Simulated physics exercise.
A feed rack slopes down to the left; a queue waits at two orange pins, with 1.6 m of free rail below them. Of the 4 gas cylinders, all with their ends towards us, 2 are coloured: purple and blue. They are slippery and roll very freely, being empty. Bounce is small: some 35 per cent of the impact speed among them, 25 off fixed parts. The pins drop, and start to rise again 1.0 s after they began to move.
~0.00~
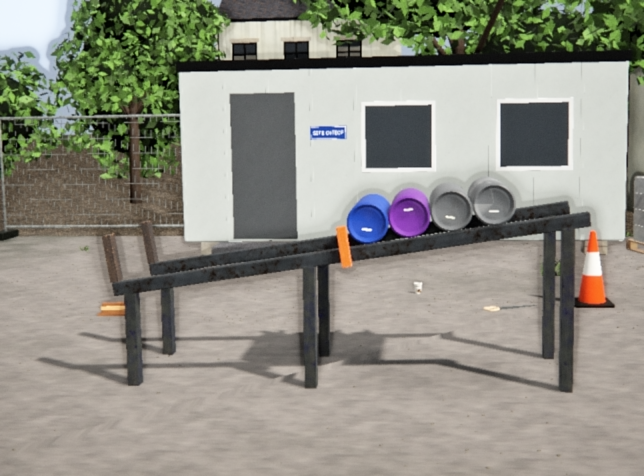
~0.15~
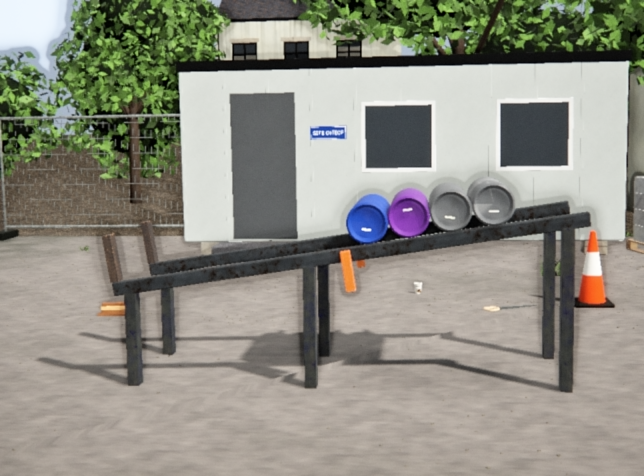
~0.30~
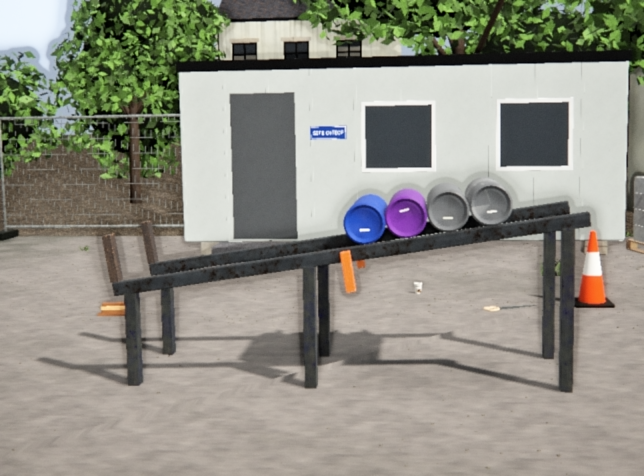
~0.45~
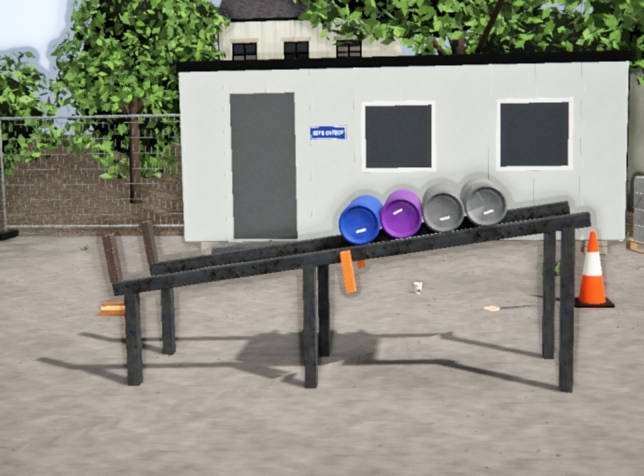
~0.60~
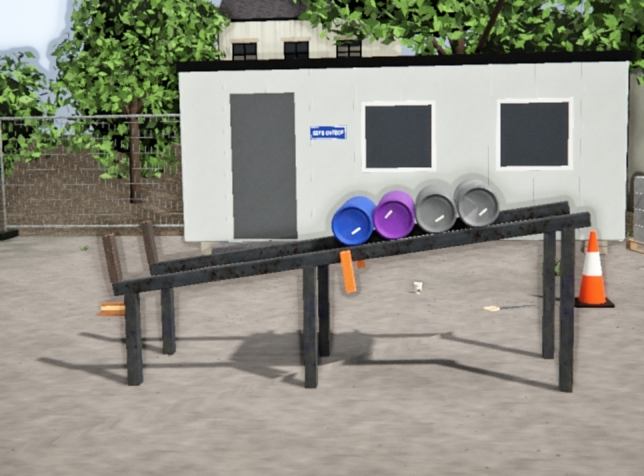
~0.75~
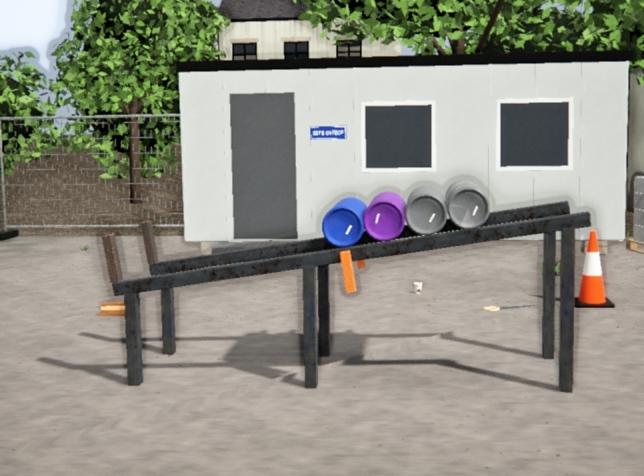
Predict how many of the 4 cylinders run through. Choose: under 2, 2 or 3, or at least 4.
Out of 4: 2 or 3.
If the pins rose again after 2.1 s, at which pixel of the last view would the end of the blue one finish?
Around (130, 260).
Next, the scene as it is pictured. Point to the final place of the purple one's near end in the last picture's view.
Around (173, 253).
After 1.0 s, purple is on the rails, 15 cm above the pins, rolling left; blue is on the rails, 15 cm below the pins, rolling left; 1 of 4 has passed.
After 1.1 s, purple is on the rails, 10 cm above the pins, rolling left; blue is on the rails, 20 cm below the pins, rolling left; 1 of 4 has passed.
After 1.2 s, purple is in the air, 5 cm above the pins, rolling left; blue is on the rails, 30 cm below the pins, rolling left; 1 of 4 has passed.
After 1.4 s, purple is in the air, 5 cm below the pins, rolling left; blue is on the rails, 45 cm below the pins, rolling left; 2 of 4 have passed.
At rest (2.5 s), purple is on the rails, 115 cm below the pins; blue is on the rails, 145 cm below the pins; 2 of 4 have passed.
